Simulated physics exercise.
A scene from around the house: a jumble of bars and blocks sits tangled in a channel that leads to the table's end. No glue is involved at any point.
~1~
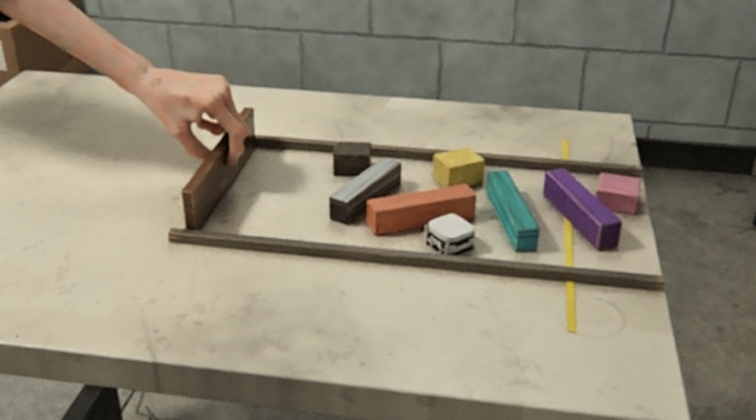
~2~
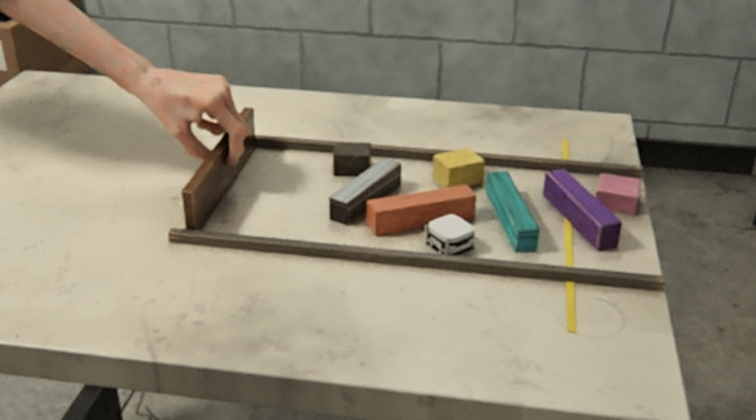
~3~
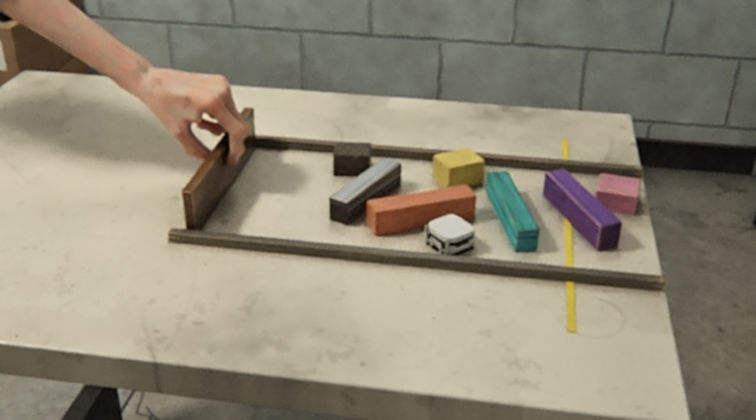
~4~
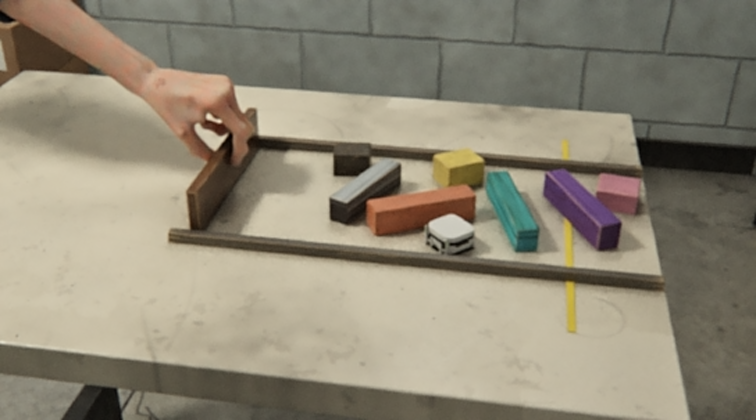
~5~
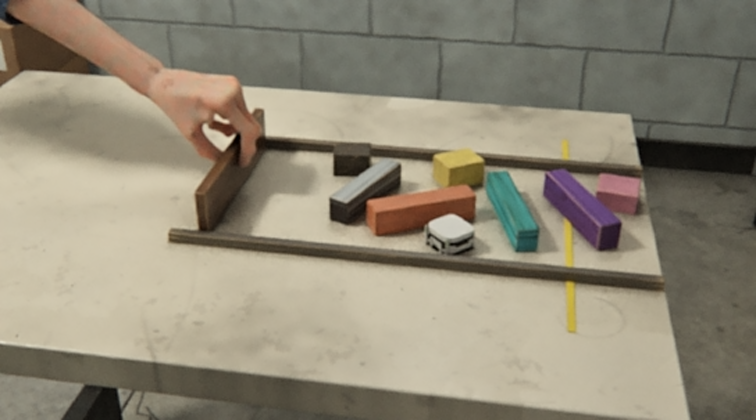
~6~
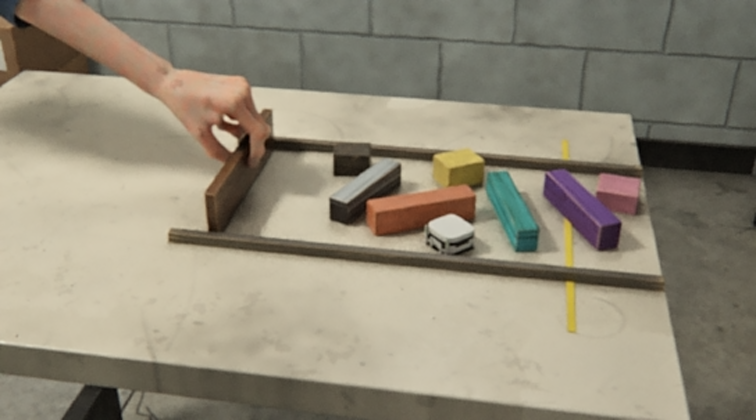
A hand grips a wooden board at the left end of a channel between two dark rails on a pale tabletop, seen from above at an angle, with a grey block wall behind. Between the rails lie black, grey-topped, orange, yellow, white, turquoise, purple and pink pieces, with yellow tape toward the right. The hand slides the board slightly rightward while the pieces and camera stay still.
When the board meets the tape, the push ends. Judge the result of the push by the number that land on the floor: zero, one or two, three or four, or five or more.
The number that land on the floor is one or two.
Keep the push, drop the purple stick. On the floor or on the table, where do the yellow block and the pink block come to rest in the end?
The yellow block is still there, the pink block is gone.
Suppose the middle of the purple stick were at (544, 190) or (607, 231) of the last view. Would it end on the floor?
In that order: Slips off, then slips off.
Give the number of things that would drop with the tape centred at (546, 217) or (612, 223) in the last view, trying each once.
In the first try the count is 1, and in the second it is 5.
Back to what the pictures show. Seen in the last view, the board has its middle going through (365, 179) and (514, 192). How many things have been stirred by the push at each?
First 3, then 8.
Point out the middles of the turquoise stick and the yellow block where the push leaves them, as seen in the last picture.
The turquoise stick settles near (652, 218); as for the yellow block, near (622, 176).
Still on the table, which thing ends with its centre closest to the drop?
Looking at the middles, it's the turquoise stick.
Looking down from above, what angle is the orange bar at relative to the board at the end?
Roughly 25° out of line.
Early on, none off yet; pink block at rest near (618, 194); purple stick at rest near (580, 208); turquoise stick at rest near (511, 209).
Finally, the number that fall off is one or two; lost, purple stick and pink block.
